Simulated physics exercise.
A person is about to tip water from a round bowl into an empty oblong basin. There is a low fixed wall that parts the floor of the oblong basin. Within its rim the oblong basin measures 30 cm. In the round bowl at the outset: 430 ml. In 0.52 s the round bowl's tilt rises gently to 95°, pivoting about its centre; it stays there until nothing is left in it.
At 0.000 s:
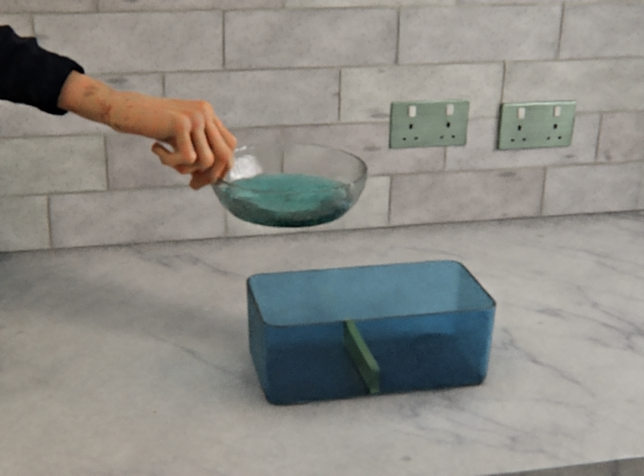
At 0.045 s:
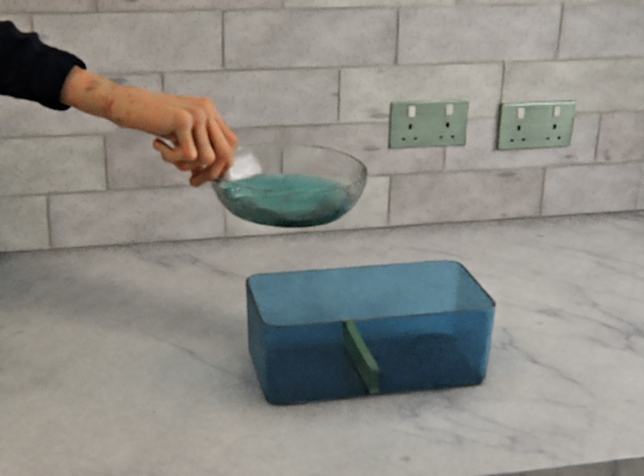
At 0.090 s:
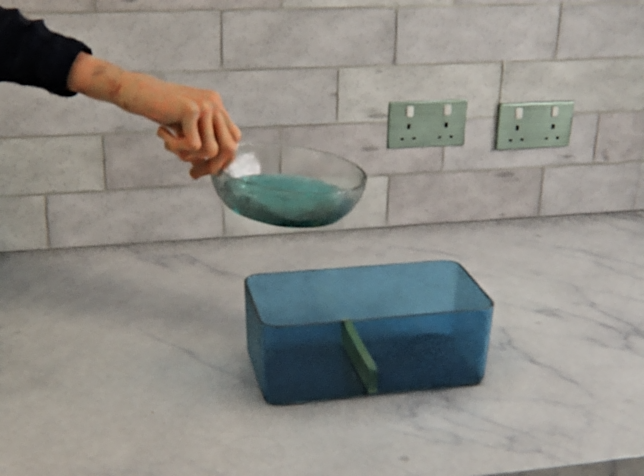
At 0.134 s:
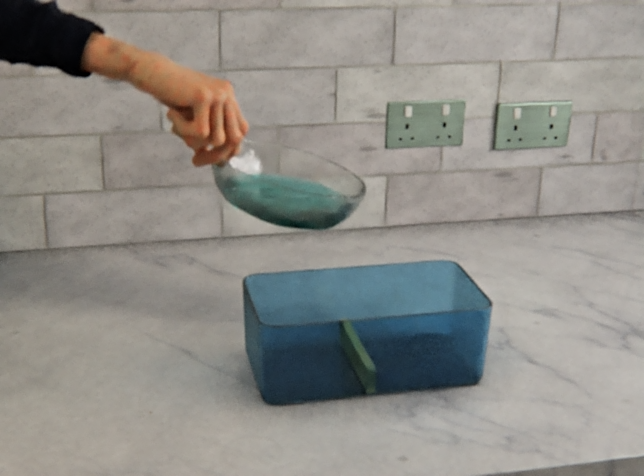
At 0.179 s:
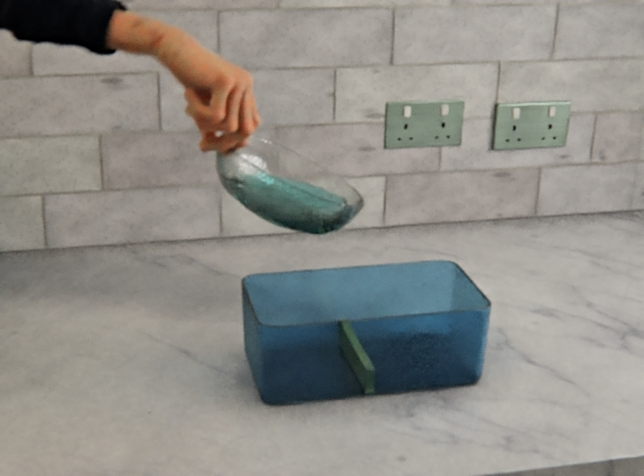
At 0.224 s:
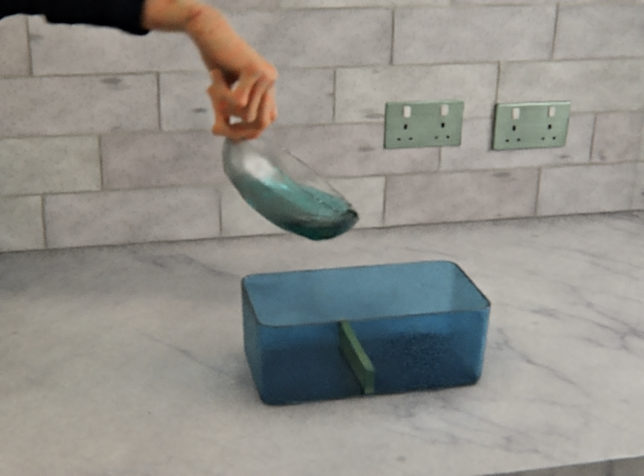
A hand holds a clear round bowl of teal water level above a blue oblong basin with a green divider, on a marble counter. The hand then tilts the bowl gradually, its right rim lowering as the wrist rises and moves right, until it leans steeply with the water gathered toward the lower right side.
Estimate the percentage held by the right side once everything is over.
I would say 69 per cent.
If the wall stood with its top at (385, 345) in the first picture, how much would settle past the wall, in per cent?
Then roughly 40 per cent would end up there.
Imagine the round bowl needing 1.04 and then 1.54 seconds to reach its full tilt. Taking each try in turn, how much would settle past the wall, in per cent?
70 per cent first, 80 per cent second.
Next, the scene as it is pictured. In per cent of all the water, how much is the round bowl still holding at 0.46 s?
Close to 2 percent of the liquid remains at that time.
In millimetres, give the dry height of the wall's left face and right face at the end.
Near 28 mm for the left and near 20 mm for the right.
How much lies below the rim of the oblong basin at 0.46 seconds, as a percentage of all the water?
56 %, more or less.
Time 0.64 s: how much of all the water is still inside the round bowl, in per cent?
Roughly 0 percent remains.
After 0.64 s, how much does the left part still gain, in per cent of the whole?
I'd put it at some 8 percent.
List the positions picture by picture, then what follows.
It leans 0°; its right rim is at (364, 164); the water meets the walls at (221, 196) and (352, 188); the oblong basin's rim runs from (255, 302) to (478, 284); the wall's top is at (361, 344), in the first picture.
It leans 2°; its right rim is at (364, 167); the water meets the walls at (221, 195) and (351, 190), in the second picture.
It leans 7°; its right rim is at (363, 173); the water meets the walls at (220, 192) and (350, 193), in the third picture.
It leans 15°; its right rim is at (362, 183); the water meets the walls at (221, 187) and (332, 196), in the fourth picture.
It leans 25°; its right rim is at (359, 197); the water meets the walls at (225, 182) and (326, 201), in the fifth picture.
It leans 37°; its right rim is at (354, 212); the water meets the walls at (234, 181) and (349, 206), in the sixth picture.
After 0.46 s the tilt is 92° and 2 per cent is still to pour, 0 is left of the wall and 56 right of it.
After 0.64 s the tilt is 95° and 0 per cent is still to pour, 19 is left of the wall and 75 right of it.
After 0.82 s the tilt is 95° and 0 per cent is still to pour, 25 is left of the wall and 70 right of it.
After 1.02 s the tilt is 95° and 0 per cent is still to pour, 26 is left of the wall and 69 right of it.
In the end 27 per cent lies left of the wall, 69 right of it and 4 outside.
